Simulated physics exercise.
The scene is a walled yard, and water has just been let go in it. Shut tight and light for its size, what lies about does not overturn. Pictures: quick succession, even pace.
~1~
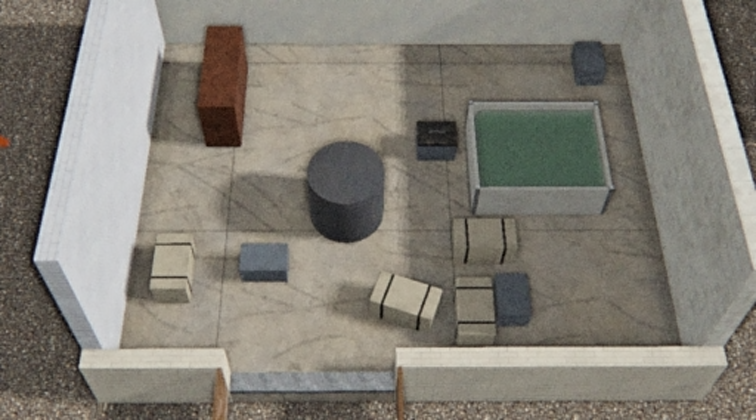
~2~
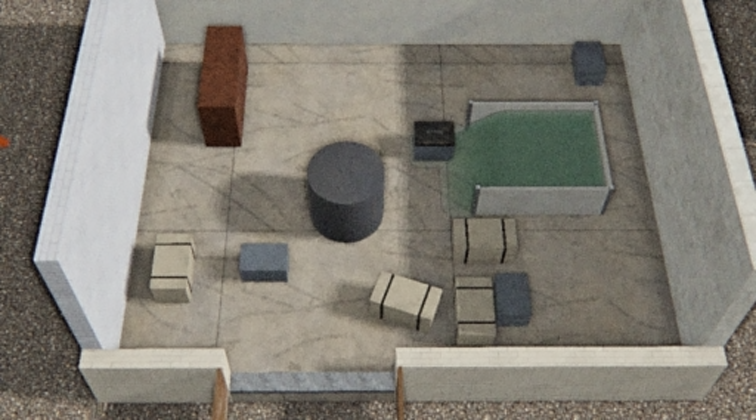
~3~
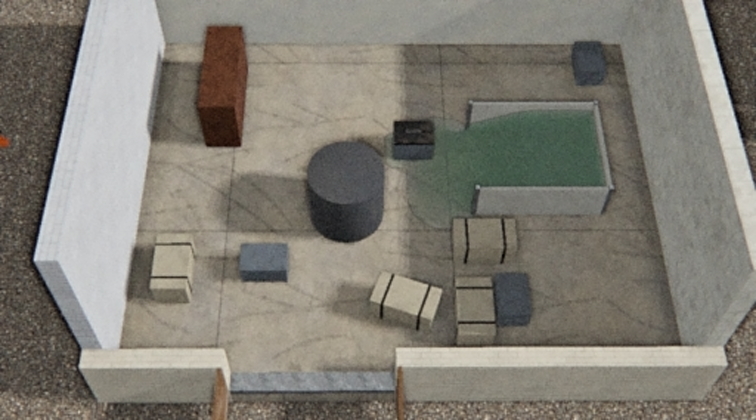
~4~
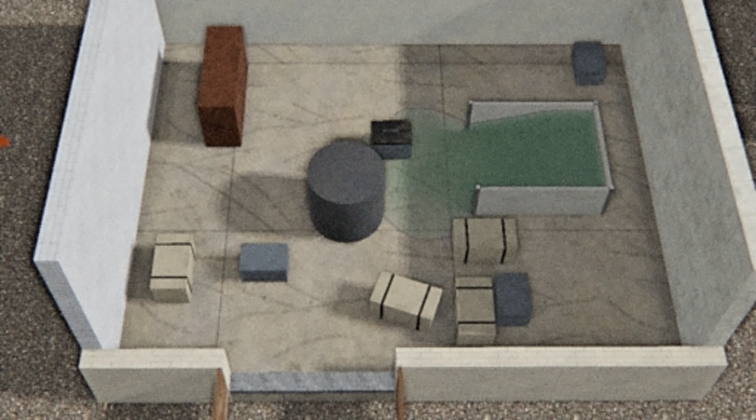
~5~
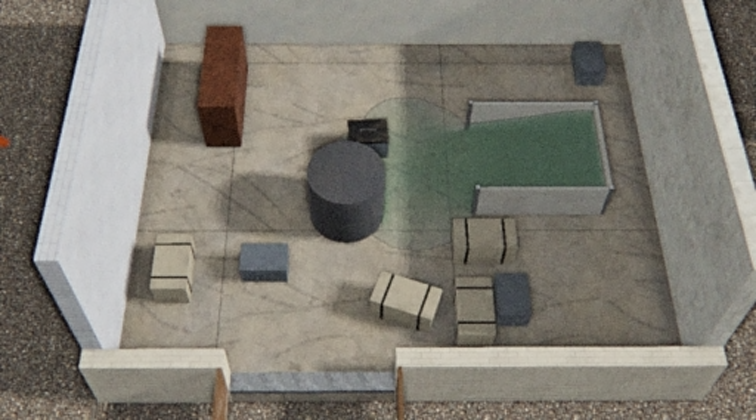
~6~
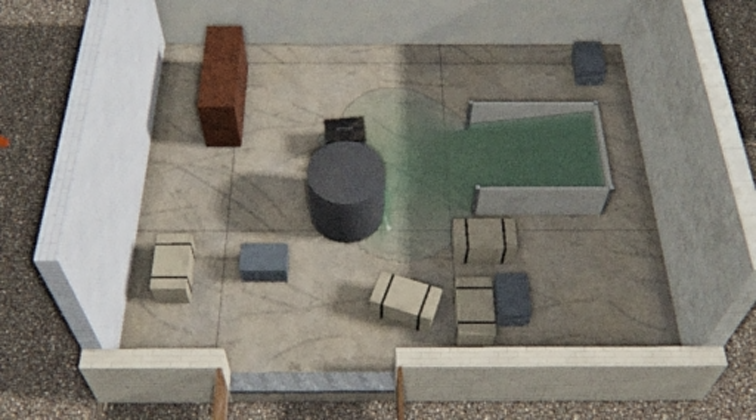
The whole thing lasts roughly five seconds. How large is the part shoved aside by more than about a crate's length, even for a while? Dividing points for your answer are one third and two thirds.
Answer: A share under one third.
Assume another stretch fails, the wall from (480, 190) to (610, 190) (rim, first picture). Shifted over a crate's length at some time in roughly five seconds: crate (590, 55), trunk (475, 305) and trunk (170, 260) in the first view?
Here is how they go, in order: Fails to go that far, dislodged that far, and fails to go that far.
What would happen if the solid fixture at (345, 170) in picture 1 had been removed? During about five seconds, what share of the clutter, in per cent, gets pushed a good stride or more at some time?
Near 40 in a hundred.
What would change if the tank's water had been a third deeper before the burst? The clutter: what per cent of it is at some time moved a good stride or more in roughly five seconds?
20 per cent or so.
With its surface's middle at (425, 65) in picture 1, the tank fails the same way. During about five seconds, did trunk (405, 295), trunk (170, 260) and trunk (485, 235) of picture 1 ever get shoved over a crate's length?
In order: Remained close by, went well off, remained close by.
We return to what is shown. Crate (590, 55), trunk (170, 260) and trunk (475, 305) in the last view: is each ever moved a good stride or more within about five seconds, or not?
The first one stayed within range, the second stayed within range and the third stayed within range.
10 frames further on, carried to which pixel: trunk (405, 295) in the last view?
Approximately at pixel (407, 324).
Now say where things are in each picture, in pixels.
The first picture shows a chest at (437, 133), on the bottom; a crate at (264, 257) rests on the ground; 0 of 8 have shifted.
The second picture shows a chest at (434, 133), on the bottom, close to its start; a crate at (264, 257) rests on the ground; 0 of 8 have shifted.
The third picture shows a chest at (414, 132), on the bottom, a stride from its start; a crate at (264, 257) rests on the ground; 1 of 8 have shifted.
The fourth picture shows a chest at (391, 131), on the bottom, a stride from its start; a crate at (264, 257) rests on the ground; 1 of 8 have shifted.
The fifth picture shows a chest at (368, 131), on the bottom, a stride from its start; a crate at (264, 257) rests on the ground; 1 of 8 have shifted.
The sixth picture shows a chest at (345, 129) rests on the ground, a stride from its start; a crate at (264, 257), on the bottom; 1 of 8 have shifted.
A moment on, 1 of 8 are well off their spots; 0 afloat.
Next, 1 of 8 are well off their spots; 1 afloat.
Later, 2 of 8 are well off their spots; 1 afloat.
In the end, 2 of 8 are well off their spots, and 2 have been at some point; 1 afloat.
